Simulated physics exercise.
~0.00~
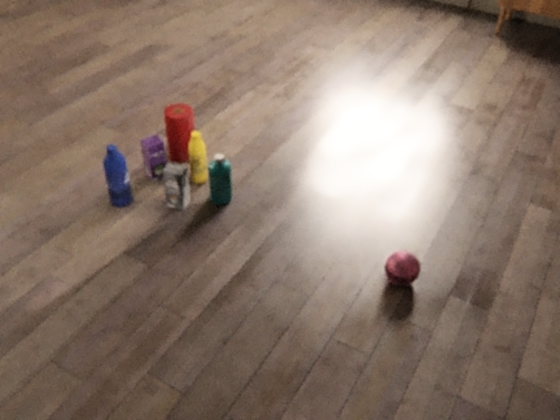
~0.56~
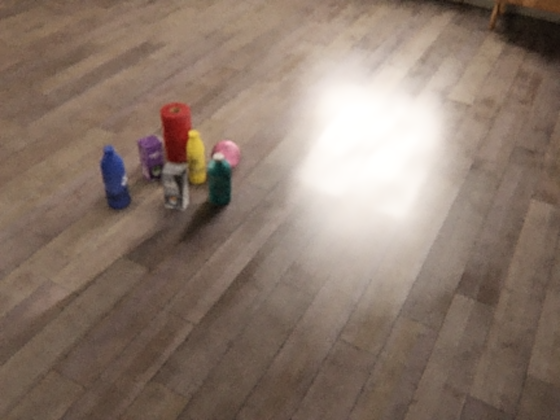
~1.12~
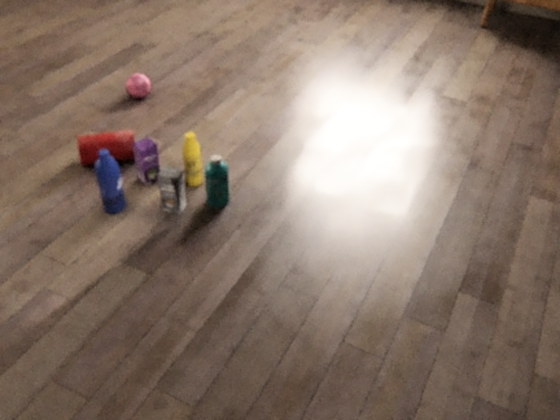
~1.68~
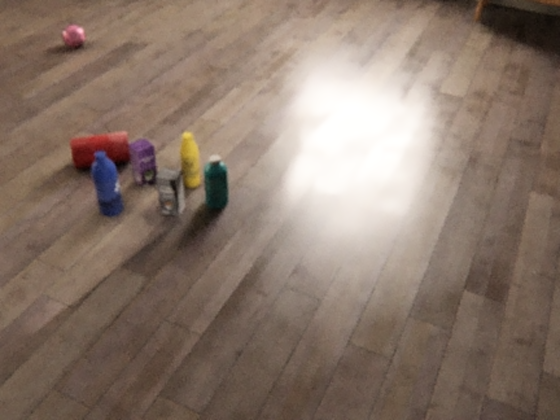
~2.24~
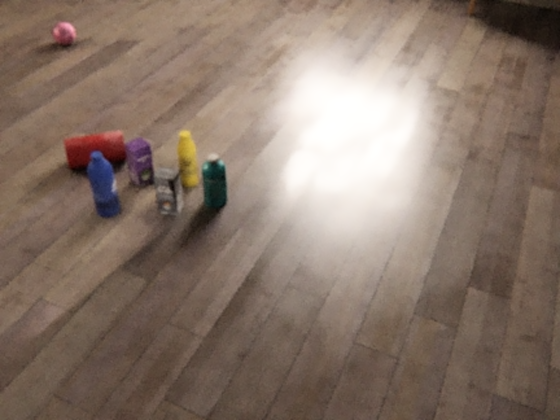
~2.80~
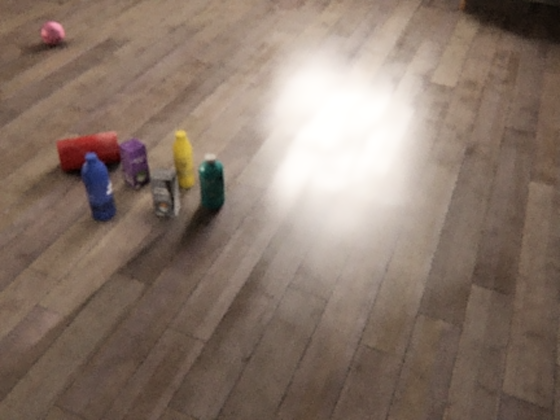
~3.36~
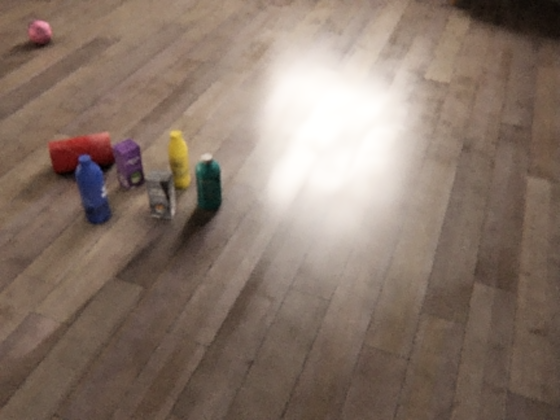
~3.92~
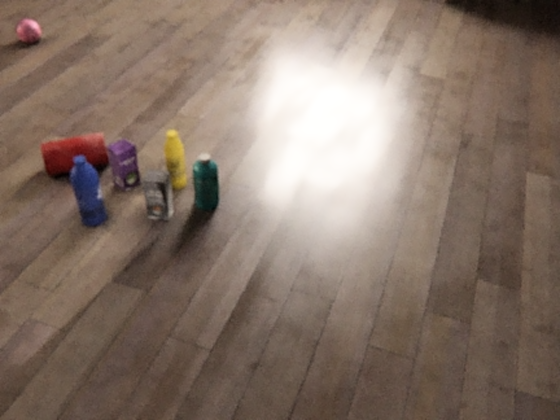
A pink ball rolled leftward across the wooden floor to a small group of bottles and cartons, where the red roll toppled onto its side, and the ball carried on toward the upper left while the other five things stayed standing.
